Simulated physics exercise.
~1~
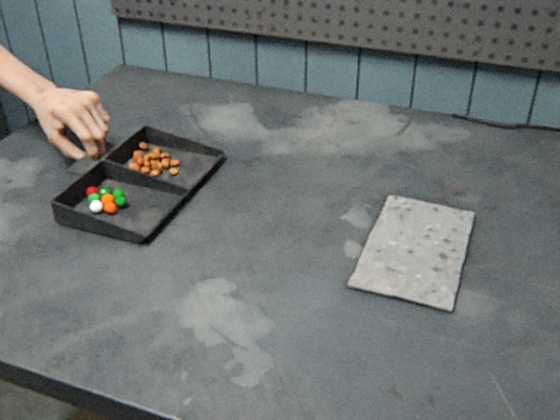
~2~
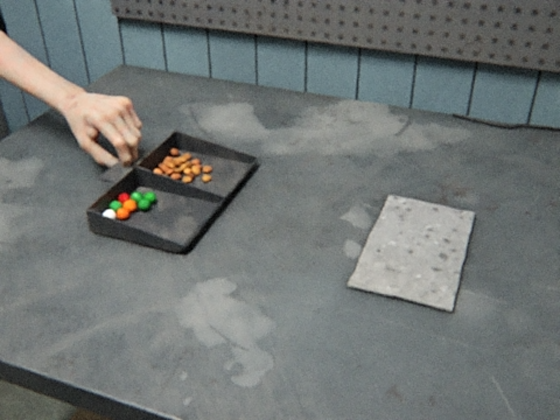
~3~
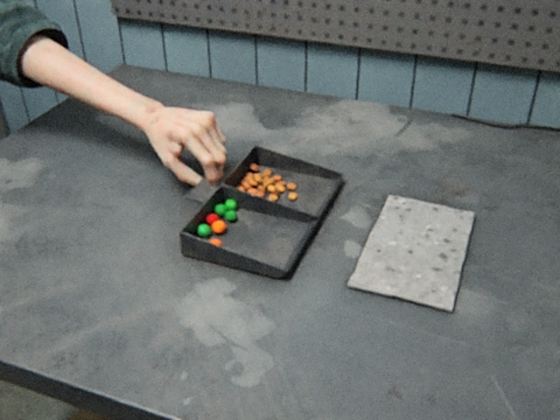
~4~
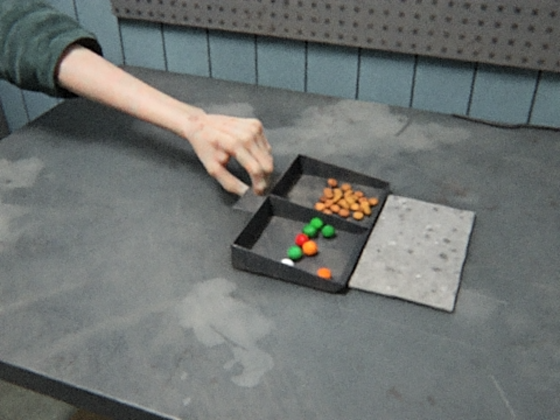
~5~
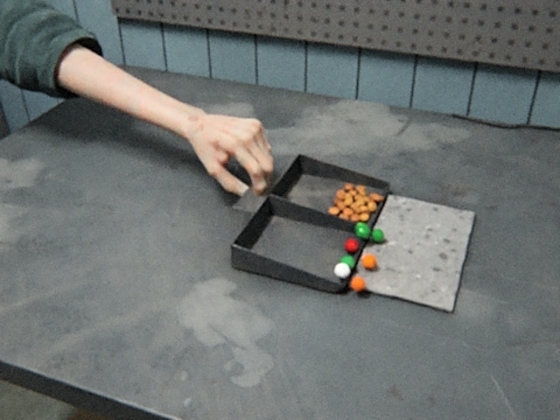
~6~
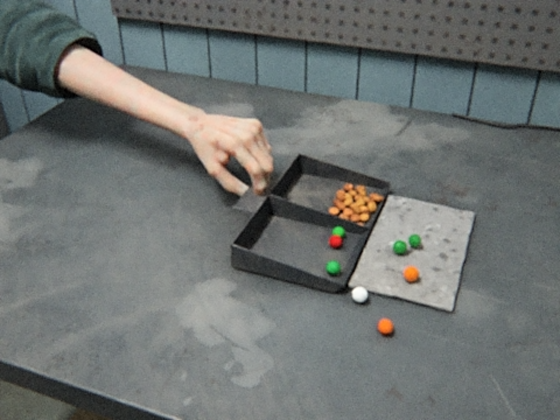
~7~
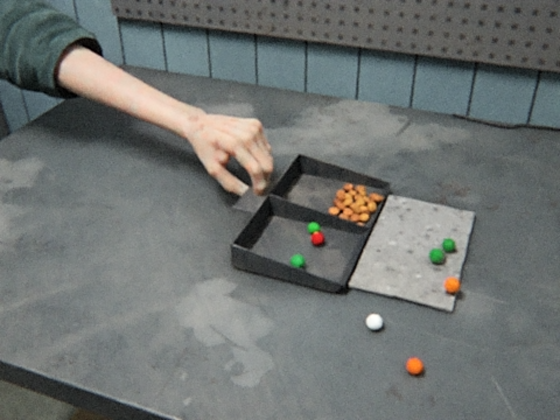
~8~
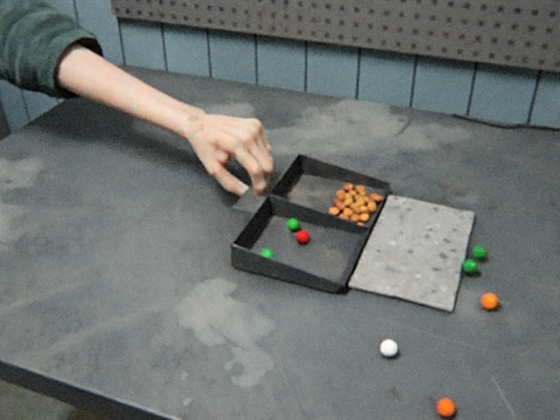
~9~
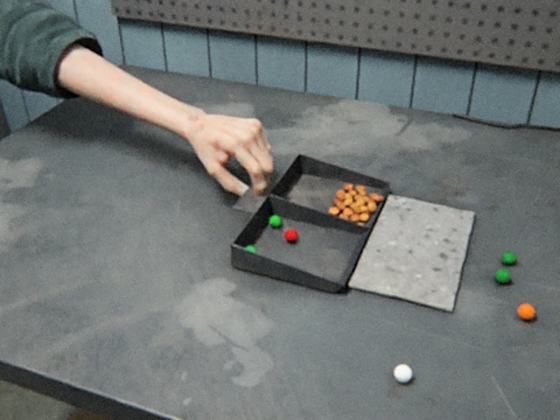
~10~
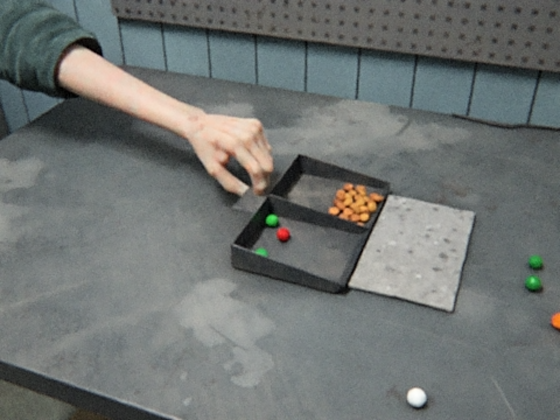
Coloured balls spilling from a black tray after a hand slides it right against a grey slab, brown pieces staying inside.
